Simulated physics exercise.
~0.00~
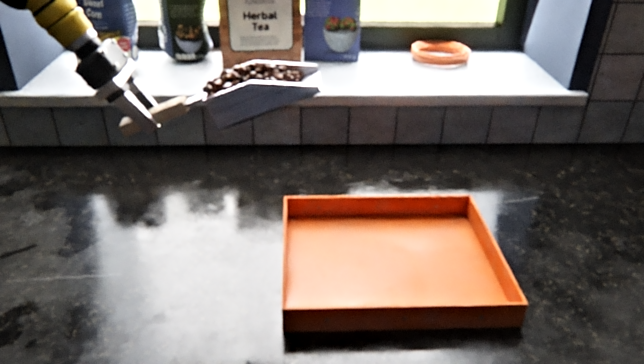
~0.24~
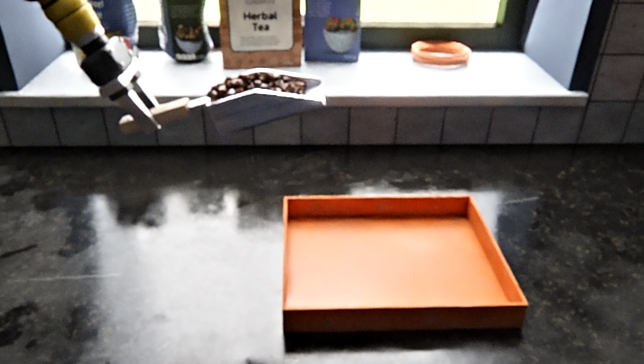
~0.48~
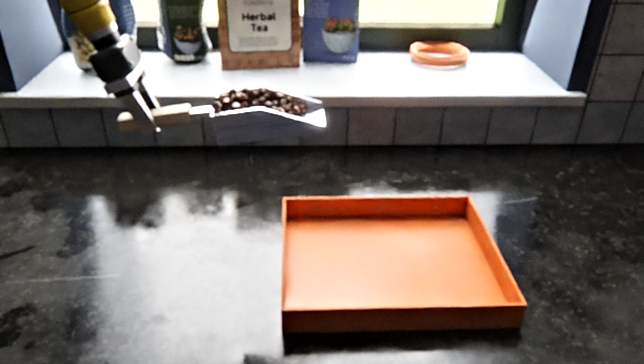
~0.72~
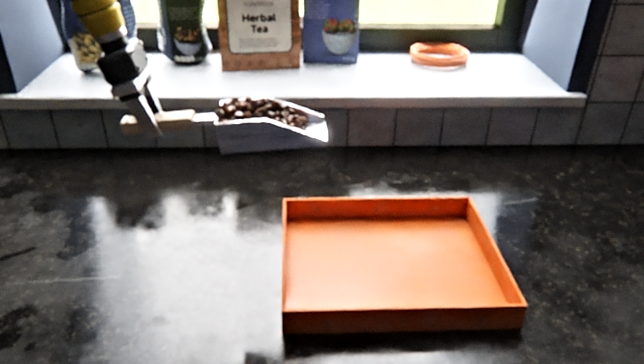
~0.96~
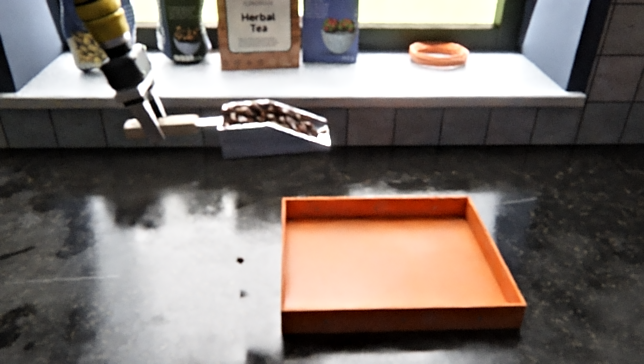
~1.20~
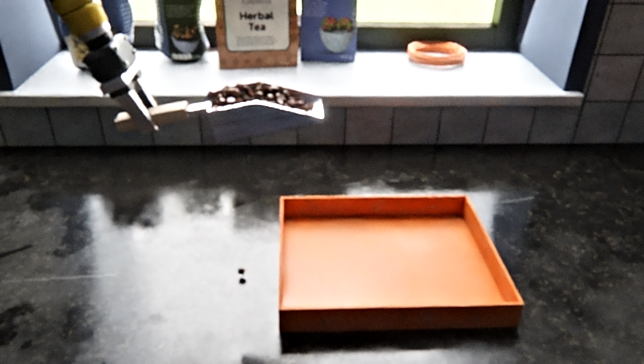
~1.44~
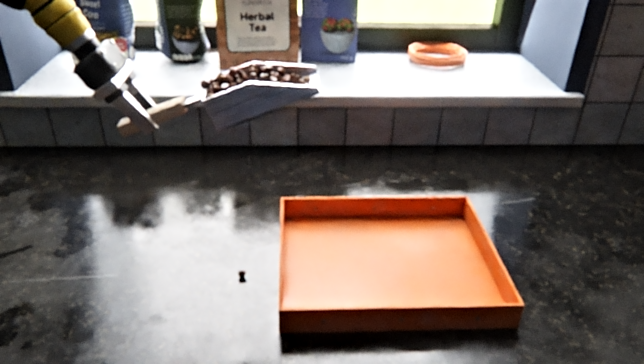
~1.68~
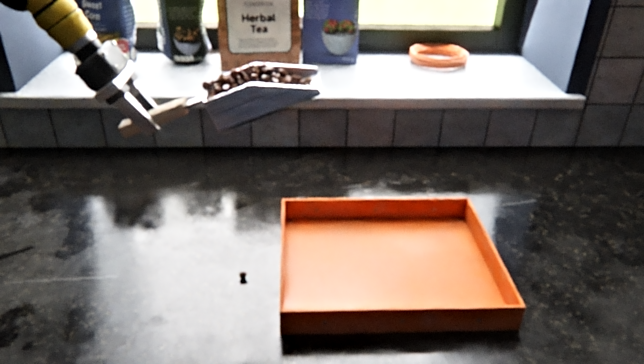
A robot arm lowers and raises a loaded scoop, dropping two dark pellets beside an orange tray.
